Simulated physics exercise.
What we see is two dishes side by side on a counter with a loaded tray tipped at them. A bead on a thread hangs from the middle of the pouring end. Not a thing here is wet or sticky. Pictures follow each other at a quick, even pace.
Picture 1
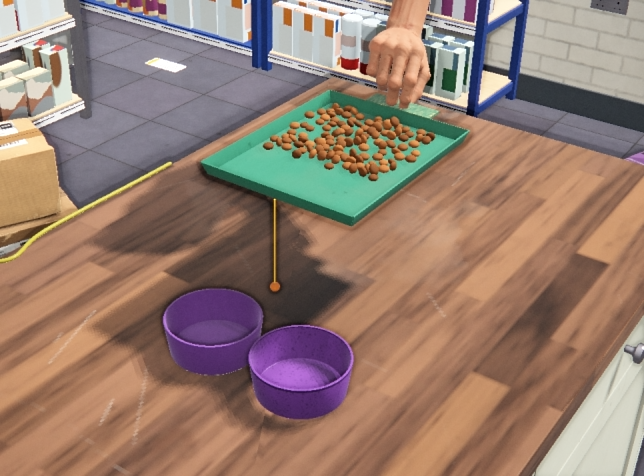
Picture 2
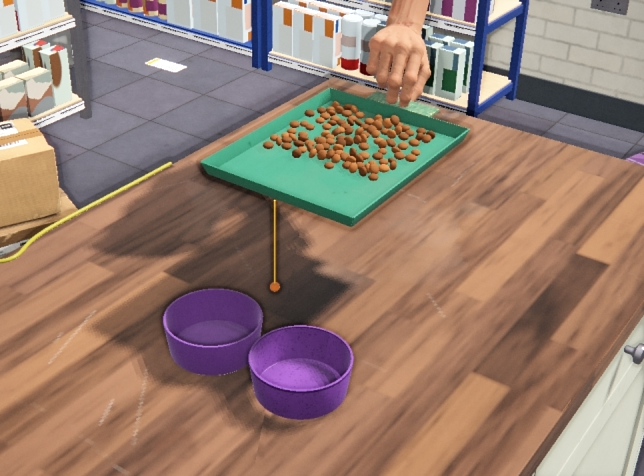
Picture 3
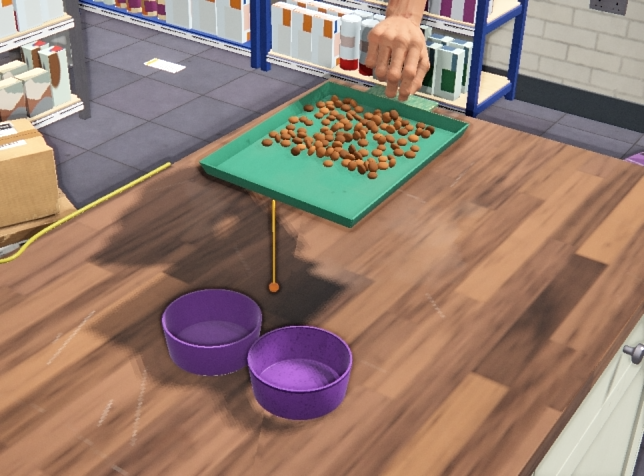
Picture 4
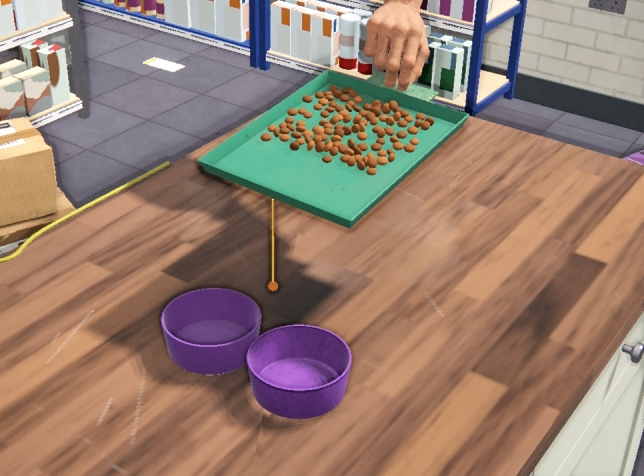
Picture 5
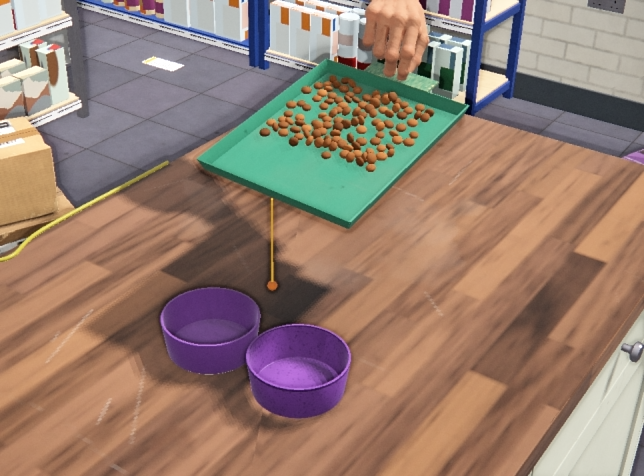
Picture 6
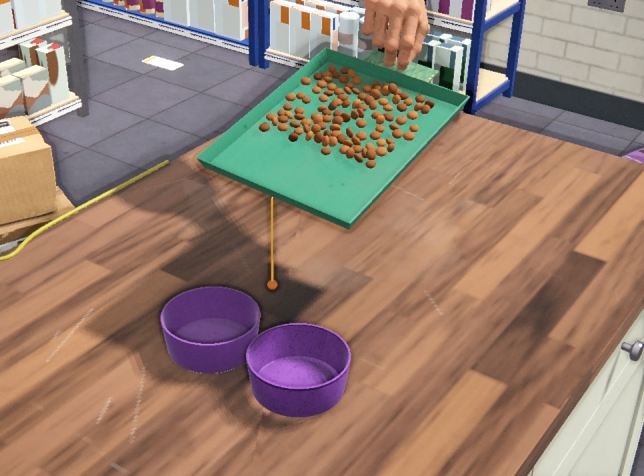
A hand at the far edge of a green tray of brown kibble slowly raises that side, tilting the tray slightly toward two purple bowls on a wooden counter, while the kibble keeps its place on the tray.
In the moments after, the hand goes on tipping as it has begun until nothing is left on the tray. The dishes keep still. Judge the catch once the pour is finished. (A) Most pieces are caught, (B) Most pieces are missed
A, most pieces are caught.
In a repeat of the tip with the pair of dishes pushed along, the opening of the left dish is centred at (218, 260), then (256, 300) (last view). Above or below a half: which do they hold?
One: Under half. Two: Above a half.
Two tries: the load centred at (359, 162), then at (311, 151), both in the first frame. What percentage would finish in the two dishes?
Close to 60 %, followed by close to 60 %.
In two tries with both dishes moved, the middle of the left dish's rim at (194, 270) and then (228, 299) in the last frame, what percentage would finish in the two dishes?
It works out to 40 percent and then 90 percent.
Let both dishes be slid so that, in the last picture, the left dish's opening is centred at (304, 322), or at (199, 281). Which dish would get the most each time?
Result, try one: The dish further left; try two: The dish further right.
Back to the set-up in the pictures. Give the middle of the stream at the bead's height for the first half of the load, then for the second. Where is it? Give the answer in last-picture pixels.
(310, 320), then (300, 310).
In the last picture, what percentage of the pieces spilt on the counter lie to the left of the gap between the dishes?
About 0 %.
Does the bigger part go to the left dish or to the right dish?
The fuller one is the one on the right.
Just after the last frame, tray tipped steeply; the larger part on the tray; just a few in the right dish; roughly a quarter in the air.
A moment on, tray tipped right over; roughly a third on the tray; roughly a quarter in the right dish; about a tenth in the left dish; about a tenth outside both; roughly a quarter in the air.
Further on, tray tipped past a quarter turn; roughly half in the right dish; about a tenth in the left dish; roughly a third outside both.
When it is over, tray tipped past a quarter turn; roughly half in the right dish; about a tenth in the left dish; roughly a third outside both.
